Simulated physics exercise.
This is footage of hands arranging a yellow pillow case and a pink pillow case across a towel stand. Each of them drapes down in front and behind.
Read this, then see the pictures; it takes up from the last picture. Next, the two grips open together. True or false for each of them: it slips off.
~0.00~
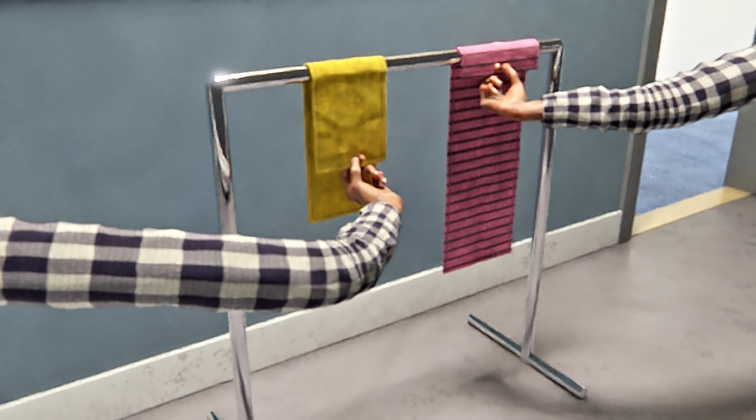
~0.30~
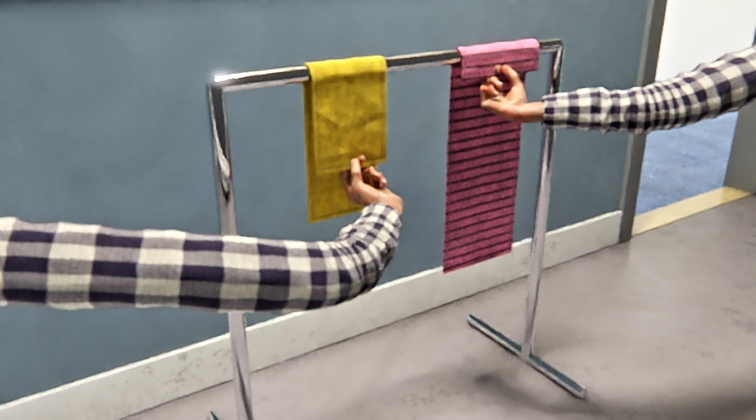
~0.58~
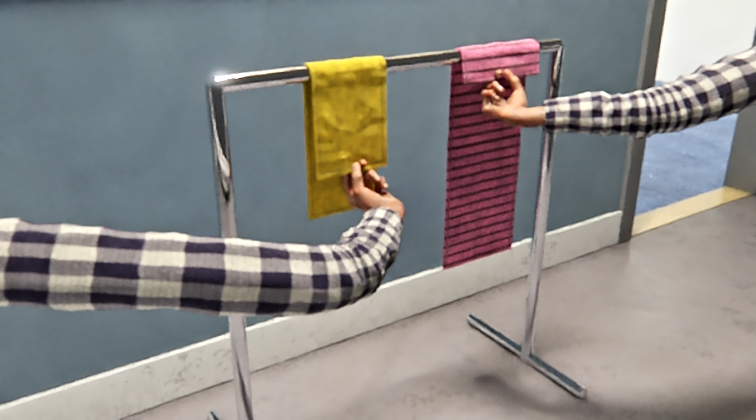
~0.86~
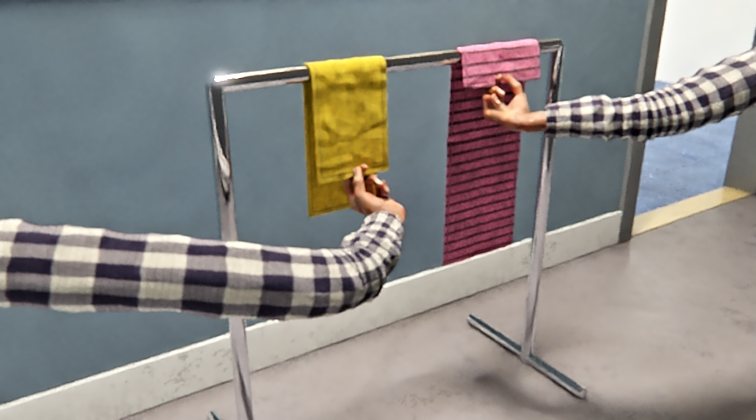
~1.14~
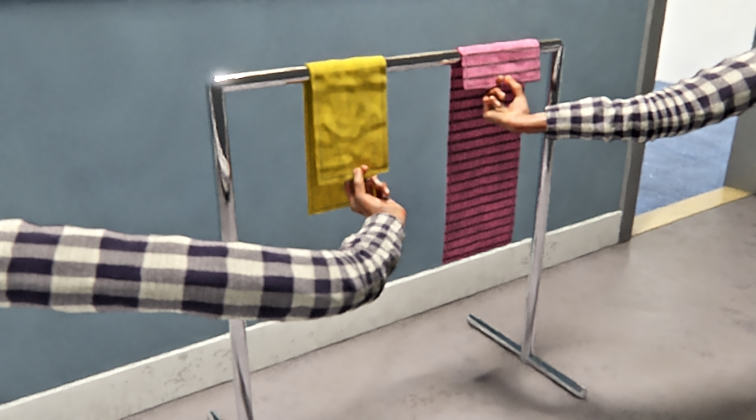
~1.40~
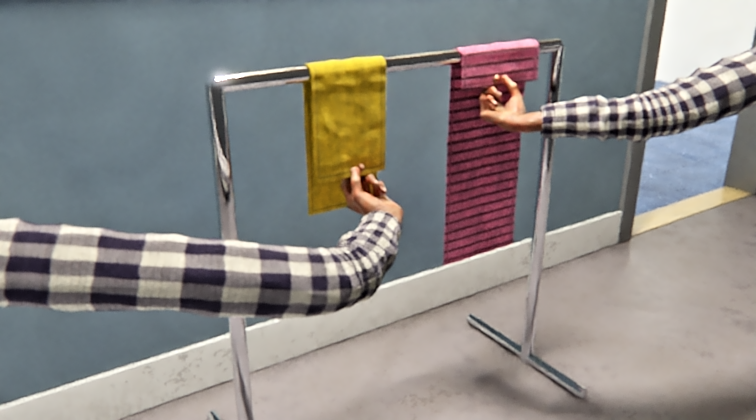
Yellow pillow case: False; pink pillow case: True.
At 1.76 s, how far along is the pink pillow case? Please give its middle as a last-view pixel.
(478, 233).
After 1.76 s, yellow pillow case still hanging; pink pillow case clear of the rail and dropping near (478, 233).
After 2.00 s, yellow pillow case still hanging; pink pillow case in a heap on the floor near (465, 373).
At rest, yellow pillow case still hanging; pink pillow case in a heap on the floor near (464, 374). The yellow pillow case hangs there and the pink pillow case is pulled off by its long side.
